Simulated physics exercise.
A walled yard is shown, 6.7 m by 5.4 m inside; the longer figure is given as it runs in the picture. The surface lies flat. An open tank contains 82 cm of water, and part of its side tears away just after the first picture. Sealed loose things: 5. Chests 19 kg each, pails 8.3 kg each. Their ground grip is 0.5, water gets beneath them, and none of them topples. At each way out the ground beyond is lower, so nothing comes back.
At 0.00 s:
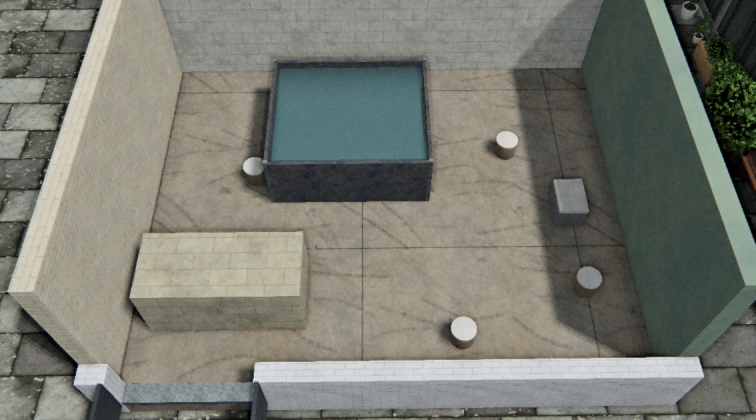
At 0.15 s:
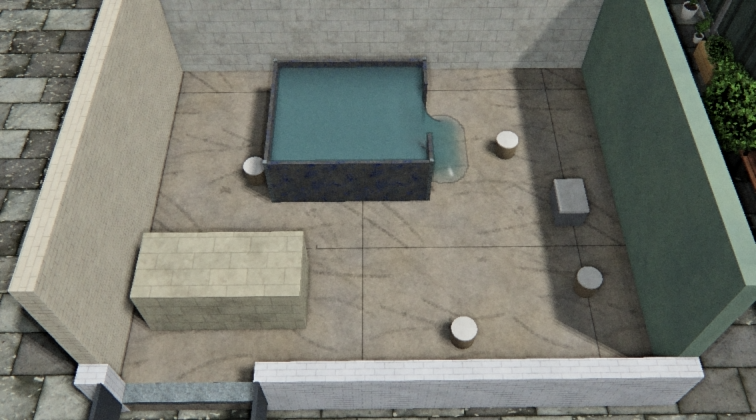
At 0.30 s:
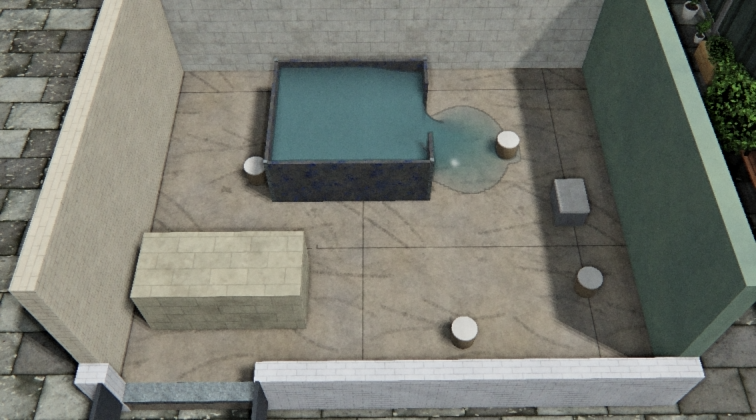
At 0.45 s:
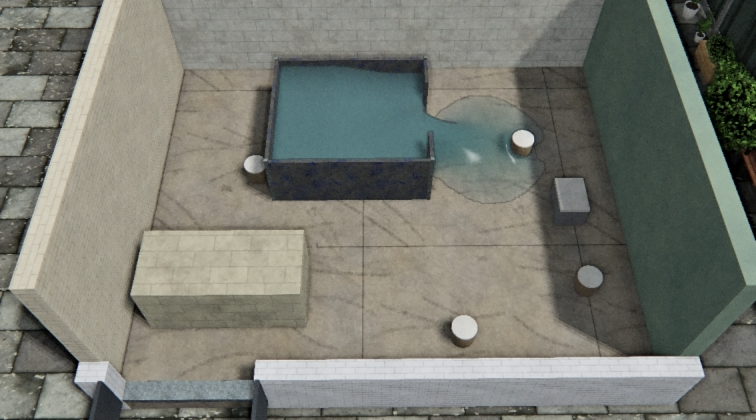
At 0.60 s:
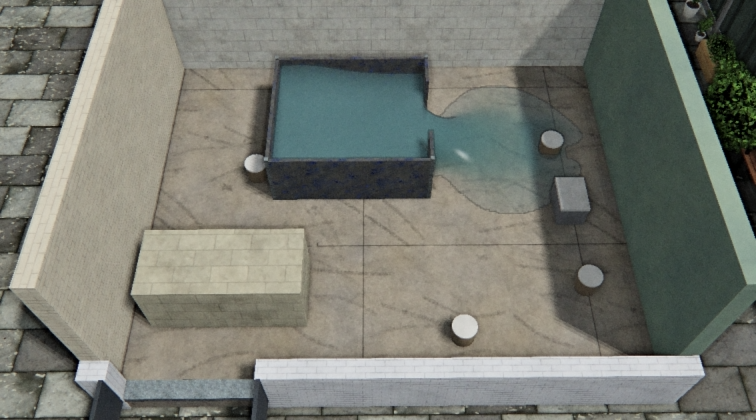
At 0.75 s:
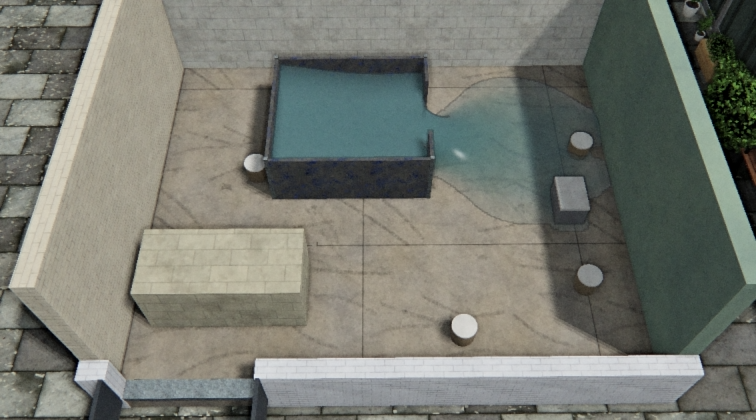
Water spreading from a gap in the right side of an open tank, pushing one pail rightward across a walled yard.
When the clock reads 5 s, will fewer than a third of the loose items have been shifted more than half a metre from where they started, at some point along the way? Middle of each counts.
Share: Top third.
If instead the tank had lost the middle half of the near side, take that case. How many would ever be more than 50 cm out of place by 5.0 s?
Result: 3 of them.
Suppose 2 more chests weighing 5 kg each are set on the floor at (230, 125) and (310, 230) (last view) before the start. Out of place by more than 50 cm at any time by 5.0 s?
Result, in sequence: Not exceeded / not exceeded.
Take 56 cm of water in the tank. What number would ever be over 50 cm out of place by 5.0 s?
The count would be 3.
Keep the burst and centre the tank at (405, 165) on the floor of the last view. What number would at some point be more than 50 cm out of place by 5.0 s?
Then the count would be 4.
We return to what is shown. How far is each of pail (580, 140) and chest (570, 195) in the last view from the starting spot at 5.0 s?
In turn: 250 cm, 350 cm.
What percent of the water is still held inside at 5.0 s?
100 % or so.
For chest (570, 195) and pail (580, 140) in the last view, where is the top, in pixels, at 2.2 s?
They should sit about (633, 318) and (588, 167) in the last view.
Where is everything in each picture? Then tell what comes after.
A pail at (507, 139), on the bottom; a chest at (571, 195) rests on the ground; water covers 4.2 m2; 0 of 5 have shifted, in the first frame.
A pail at (508, 139), on the bottom; a chest at (572, 195), on the bottom; 4.8 m2 under water; 0 of 5 have shifted, in the second frame.
A pail at (508, 139), on the bottom; a chest at (572, 195) rests on the ground; water covers 5.8 m2; 0 of 5 have shifted, in the third frame.
A pail at (523, 138), on the bottom, 22 cm from its start; a chest at (572, 194) rests on the ground; water covers 6.9 m2; 1 of 5 have shifted, in the fourth frame.
A pail at (552, 139) rests on the ground, 65 cm from its start; a chest at (573, 193), on the bottom; water covers 8.3 m2; 1 of 5 have shifted, in the fifth frame.
A pail at (582, 140) rests on the ground, 109 cm from its start; a chest at (572, 193), on the bottom; water covers 9.8 m2; 1 of 5 have shifted, in the sixth frame.
After 1.1 s 1 of 5 are over 50 cm from their spots; 1 afloat.
After 2.2 s 2 of 5 are over 50 cm from their spots; 1 afloat.
After 3.5 s 3 of 5 are over 50 cm from their spots; 2 afloat.
After 5.0 s 4 of 5 are over 50 cm from their spots, and 4 have been at some point; 0 afloat.
